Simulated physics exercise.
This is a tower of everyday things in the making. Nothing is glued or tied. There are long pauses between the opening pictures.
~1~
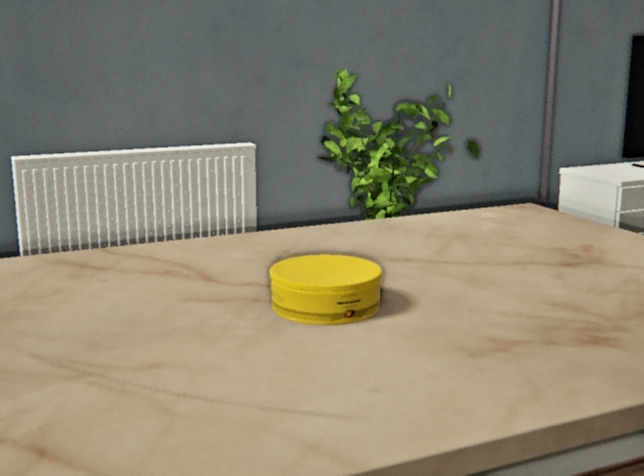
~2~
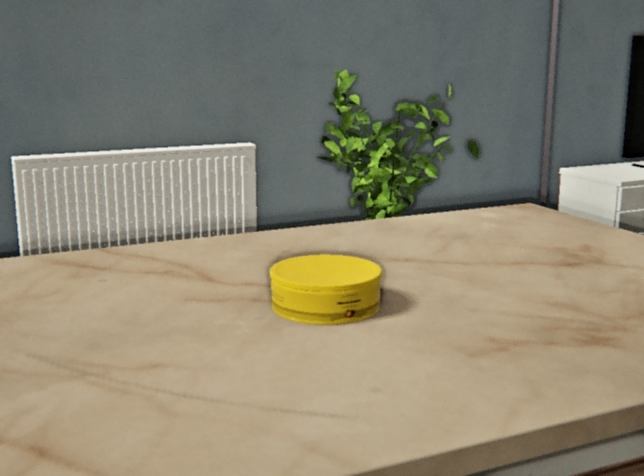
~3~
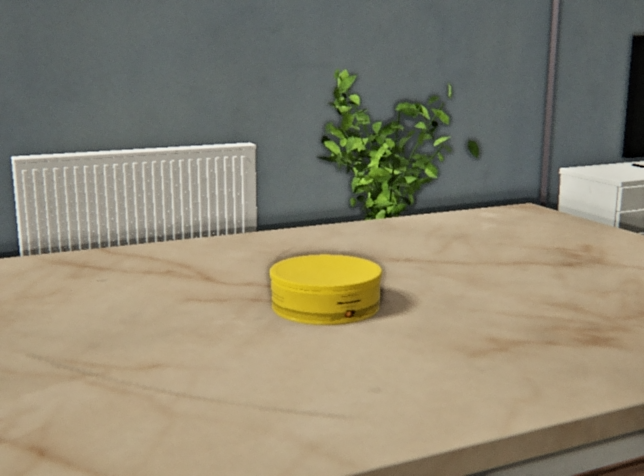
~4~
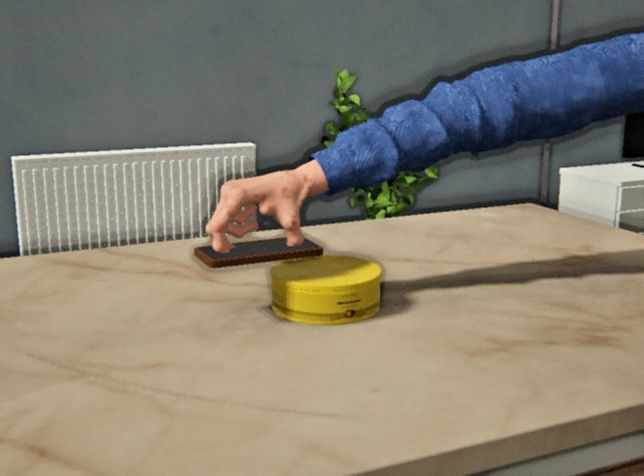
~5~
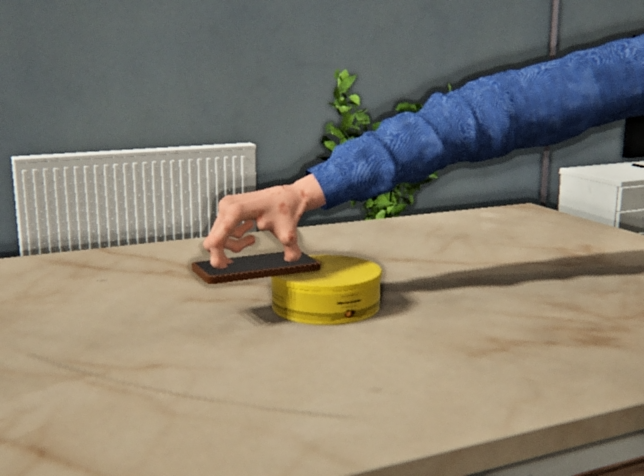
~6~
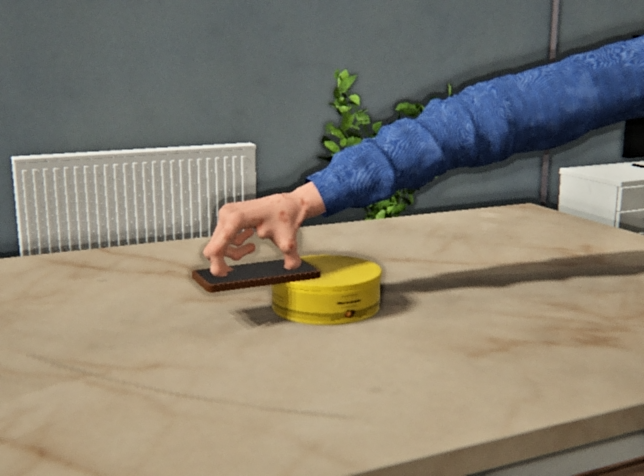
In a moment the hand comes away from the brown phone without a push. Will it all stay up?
As it turns out, it comes apart.
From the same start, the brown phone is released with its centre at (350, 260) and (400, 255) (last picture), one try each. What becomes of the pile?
First try: It keeps its balance; second try: It loses its balance.
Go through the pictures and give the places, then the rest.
In the first picture, the last thing is not in view yet; yellow tub (326, 288).
In the second picture, the last thing is not in view yet; yellow tub (326, 288).
In the third picture, the last thing is not in view yet; yellow tub (326, 288).
In the fourth picture, on its way; brown phone (259, 252); yellow tub (326, 288).
In the fifth picture, on its way; brown phone (256, 266); yellow tub (326, 288).
In the sixth picture, set down, still held; brown phone (256, 274); yellow tub (326, 288).
Then, 0.30 s after the last picture, brown phone tipped 30° from how it was near (260, 282).
Then, 1.30 s after the last picture, brown phone tipped 33° from how it was near (259, 283).
Then, 2.40 s after the last picture, brown phone tipped 32° from how it was near (258, 284).
At rest, left askew, brown phone; yellow tub in place. Seen from the same camera at the end, brown phone near (257, 285). The pile gives way.
